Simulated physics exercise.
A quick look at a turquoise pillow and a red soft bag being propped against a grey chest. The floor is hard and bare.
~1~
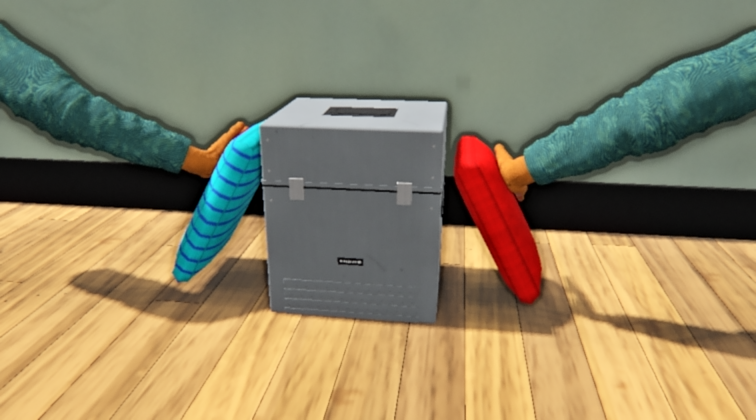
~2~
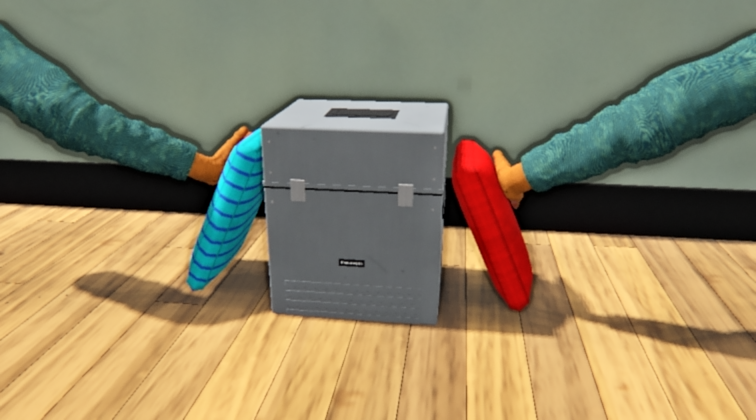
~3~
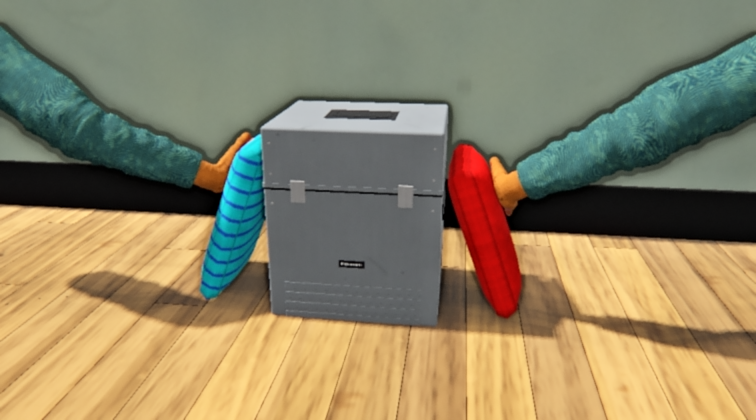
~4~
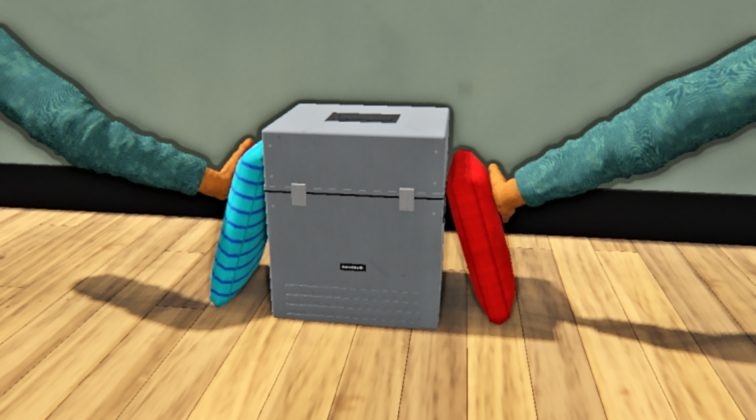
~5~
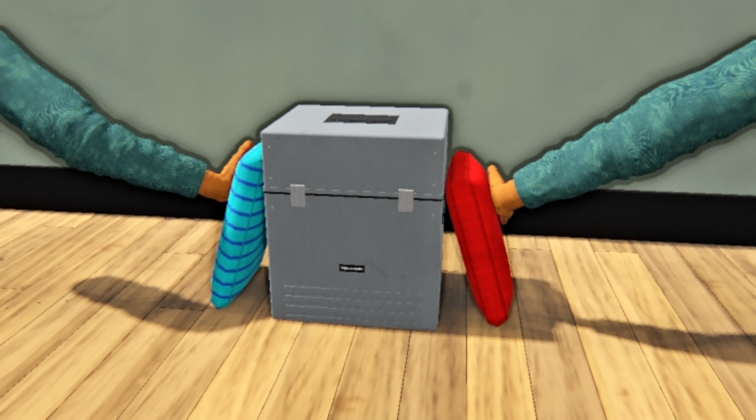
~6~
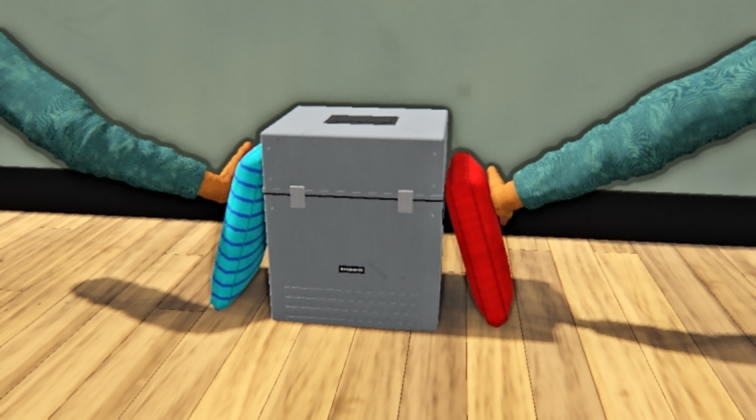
On a bare wooden floor, two hands press a turquoise pillow and red bag against a grey chest.
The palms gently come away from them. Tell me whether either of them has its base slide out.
My guess is the turquoise pillow won't come down; my guess is the red soft bag won't come down.
Then, 0.22 s after the last picture, pillow leaning near (254, 221); soft bag leaning near (478, 236).
At rest, pillow leaning near (253, 221); soft bag leaning near (478, 237). The turquoise pillow keeps leaning and the red soft bag holds its lean.
